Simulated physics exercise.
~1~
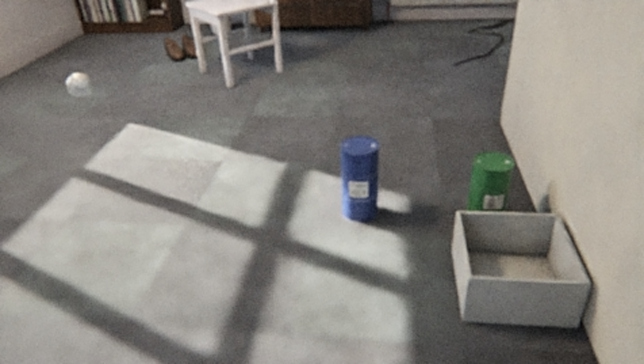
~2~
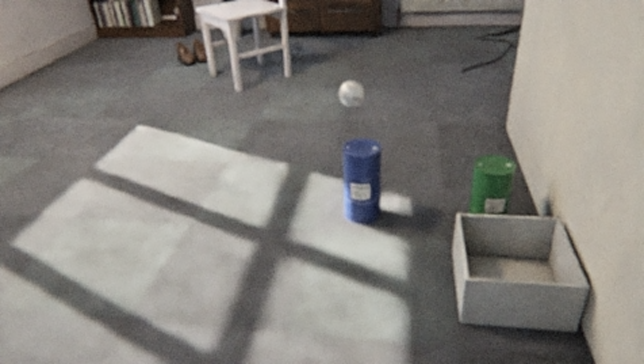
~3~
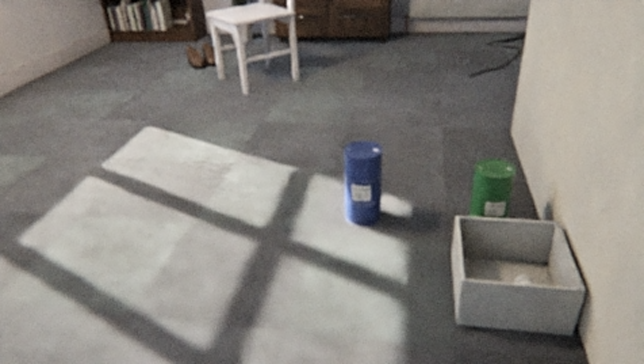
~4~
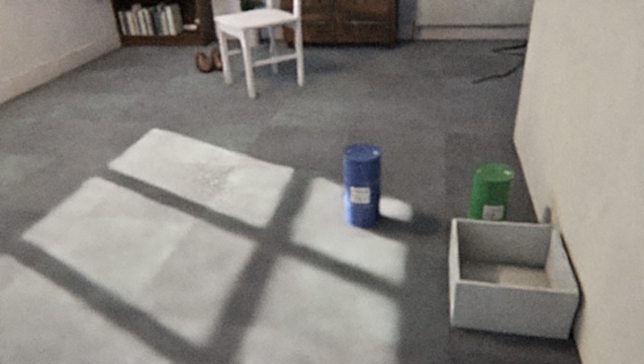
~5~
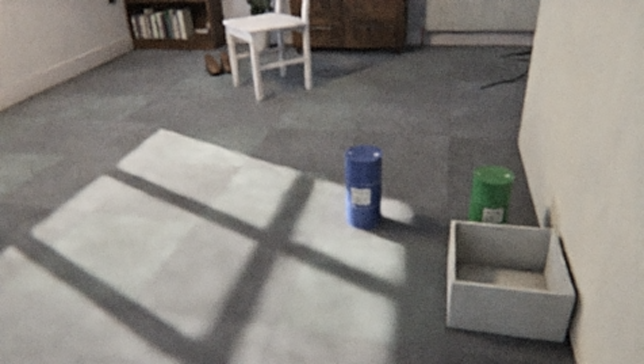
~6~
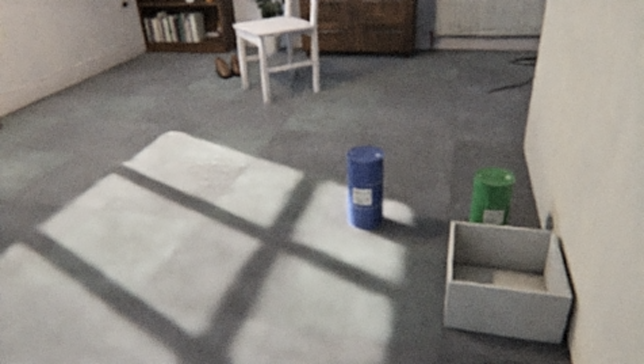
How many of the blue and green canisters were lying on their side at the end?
None of them were; both the blue canister and the green canister were still standing upright.
